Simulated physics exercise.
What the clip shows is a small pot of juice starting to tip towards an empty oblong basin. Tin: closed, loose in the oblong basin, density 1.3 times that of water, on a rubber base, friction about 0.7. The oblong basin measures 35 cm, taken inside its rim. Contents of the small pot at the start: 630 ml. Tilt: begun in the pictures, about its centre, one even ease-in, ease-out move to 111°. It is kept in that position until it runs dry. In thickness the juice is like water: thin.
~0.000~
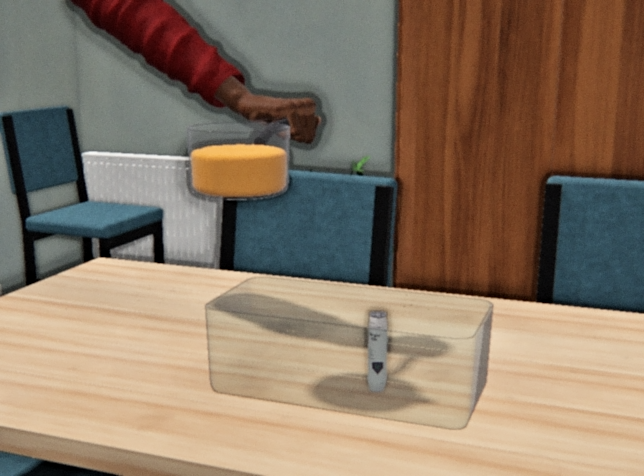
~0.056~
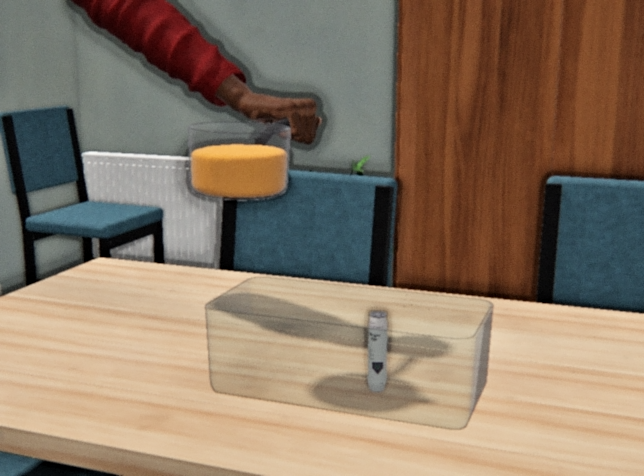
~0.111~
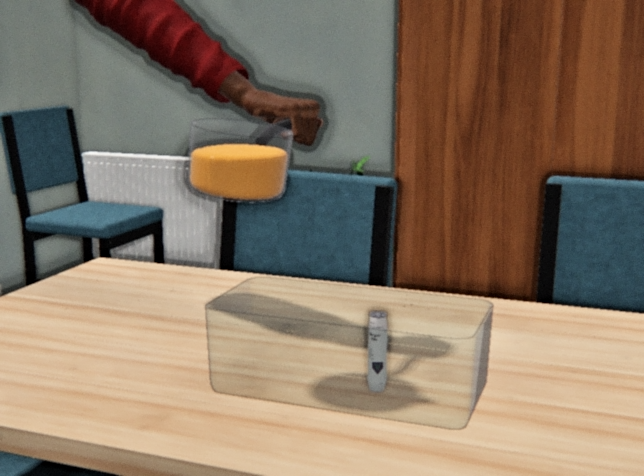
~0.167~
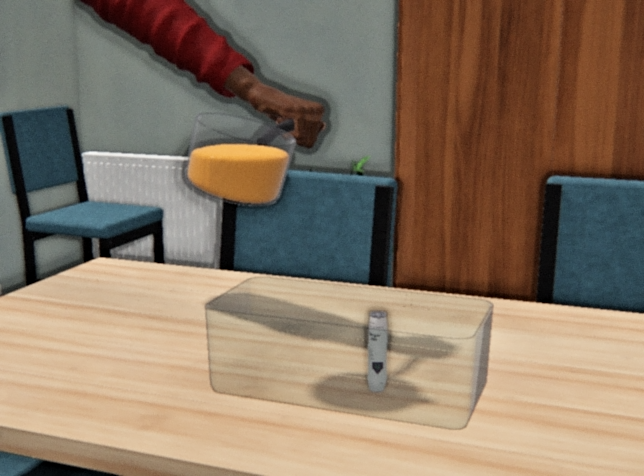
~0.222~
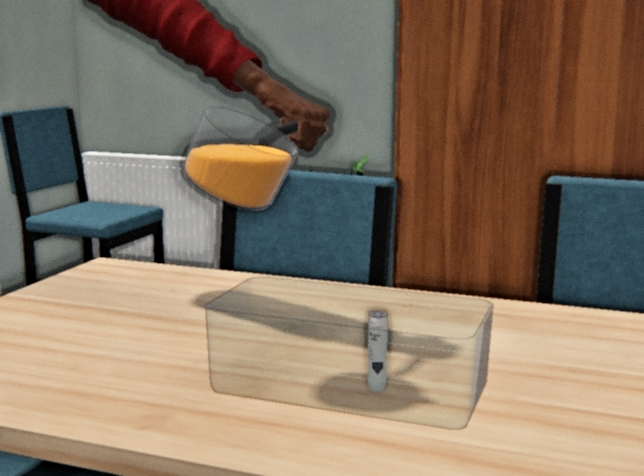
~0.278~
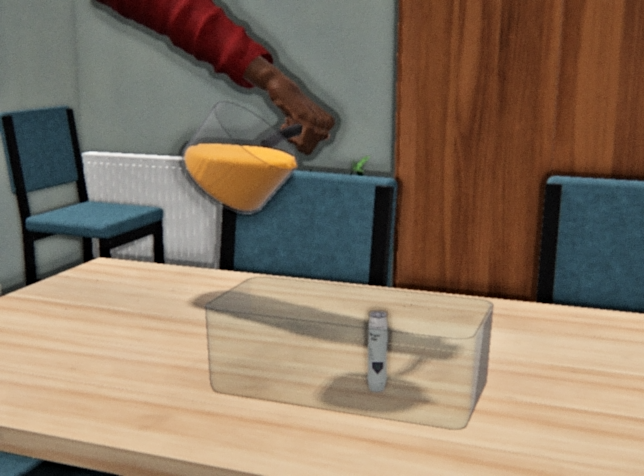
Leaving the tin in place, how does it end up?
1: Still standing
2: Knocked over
(1) Still standing.
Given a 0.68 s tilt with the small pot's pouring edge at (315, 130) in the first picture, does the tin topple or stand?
Then the tin comes down.
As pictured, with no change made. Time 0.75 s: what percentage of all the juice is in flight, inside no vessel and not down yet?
Roughly 12 %.
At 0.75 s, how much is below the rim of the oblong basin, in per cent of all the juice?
82 %, more or less.
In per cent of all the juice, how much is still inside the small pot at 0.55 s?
Close to 32 percent of the liquid remains at that time.
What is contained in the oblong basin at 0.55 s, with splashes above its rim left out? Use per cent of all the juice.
Roughly 16 per cent.
After 0.55 s the tilt is 101° and 33 per cent is still to pour; the tin stands where it began.
After 0.75 s the tilt is 111° and 6 per cent is still to pour; the tin stands where it began.
After 0.95 s the tilt is 111° and 0 per cent is still to pour; the tin stands where it began.
After 1.18 s the tilt is 111° and 0 per cent is still to pour; the tin stands where it began.
In the end the tin stands where it began.
